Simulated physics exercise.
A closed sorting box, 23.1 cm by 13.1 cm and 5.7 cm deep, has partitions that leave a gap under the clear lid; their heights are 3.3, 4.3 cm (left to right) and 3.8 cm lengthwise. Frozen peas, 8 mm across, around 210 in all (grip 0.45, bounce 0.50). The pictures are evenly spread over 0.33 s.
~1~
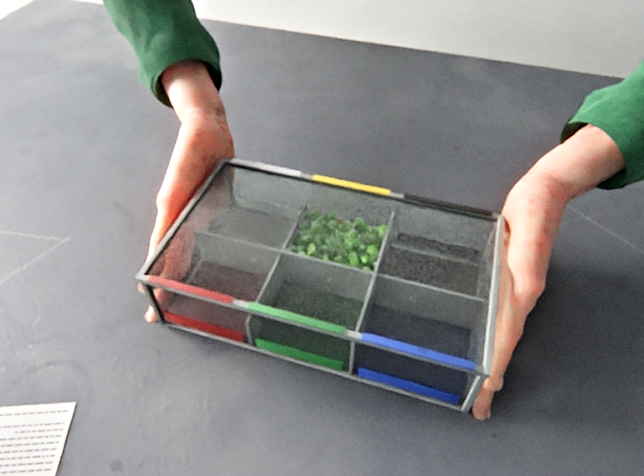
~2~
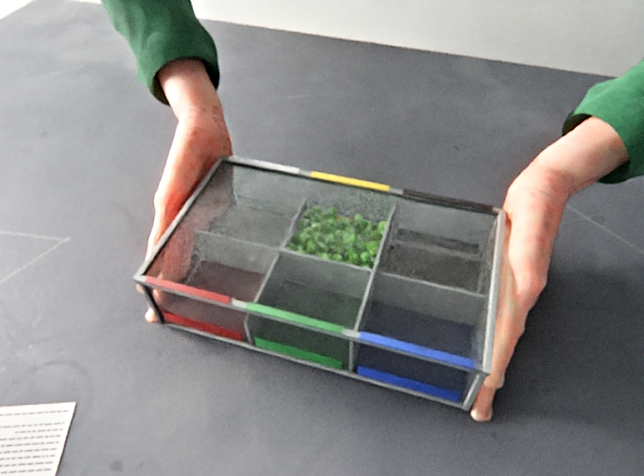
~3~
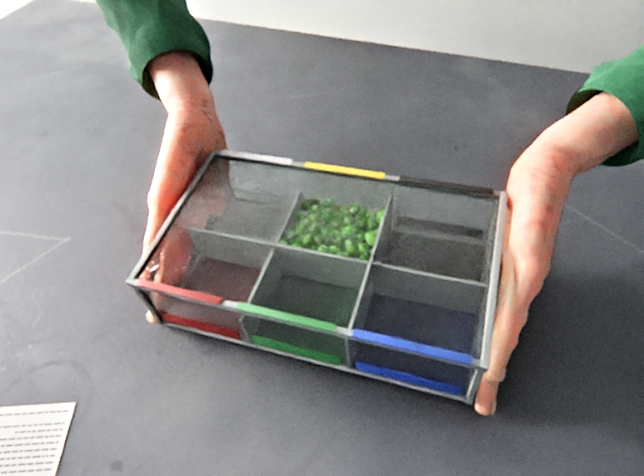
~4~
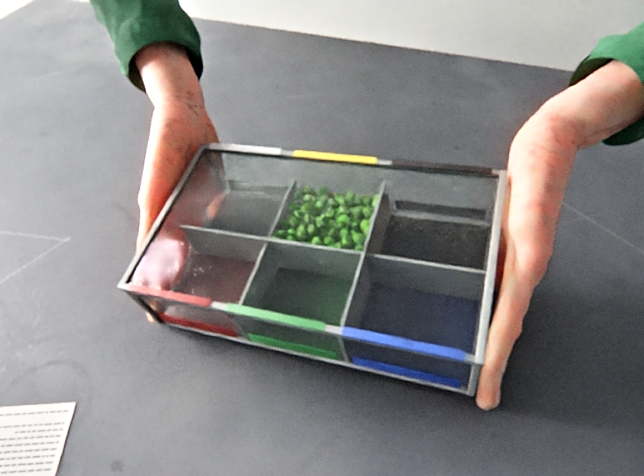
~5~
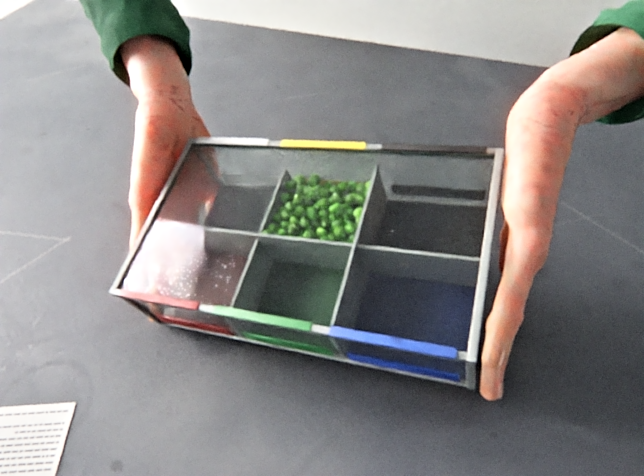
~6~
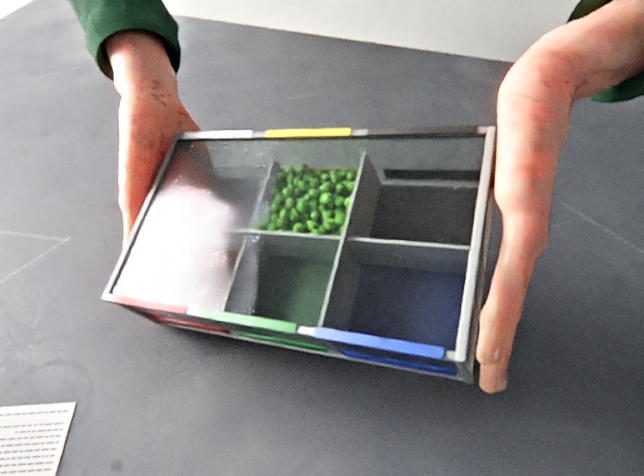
Two hands in green sleeves hold a clear-lidded box by its ends above a dark grey table, seen from above at an angle by a still camera. The box has six compartments, with red, green and blue strips along the front and green peas in the back middle one, behind it a yellow strip. The hands steadily tilt the box toward its left front corner, the peas staying in their compartment while a pale glare spreads across the lid's left side.
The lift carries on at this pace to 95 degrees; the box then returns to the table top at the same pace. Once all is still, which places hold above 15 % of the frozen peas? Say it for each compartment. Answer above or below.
Red compartment: Above; blue compartment: Below; green compartment: Below; yellow compartment: Above; white compartment: Below; black compartment: Below.
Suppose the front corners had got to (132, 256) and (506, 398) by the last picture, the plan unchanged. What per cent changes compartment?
In that case some 35 per cent.
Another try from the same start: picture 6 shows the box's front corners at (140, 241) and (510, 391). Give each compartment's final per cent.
Red 0, blue 30, green 5, yellow 60, white 0, black 5.
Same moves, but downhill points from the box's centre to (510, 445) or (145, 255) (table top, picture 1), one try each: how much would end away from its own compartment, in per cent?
About 35 and 80 per cent.
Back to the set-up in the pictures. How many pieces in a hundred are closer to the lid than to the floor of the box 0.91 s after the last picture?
About 70 per cent.
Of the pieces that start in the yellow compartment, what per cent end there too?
About 20 per cent.
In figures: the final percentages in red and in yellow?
Red 75; yellow 25.
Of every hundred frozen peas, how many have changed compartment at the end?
Roughly 75 per cent.
Then, 0.91 s after the last picture, tilt 94 degrees; red 40 %, green 5 %, yellow 50 %, white 5 %.
Then, 1.51 s after the last picture, tilt 41 degrees; red 75 %, yellow 25 %.
Then, 2.17 s after the last picture, tilt 0 degrees; red 75 %, yellow 25 %.
In the end, red 75 %, blue 0 %, green 0 %, yellow 25 %, white 0 %, black 0 %.
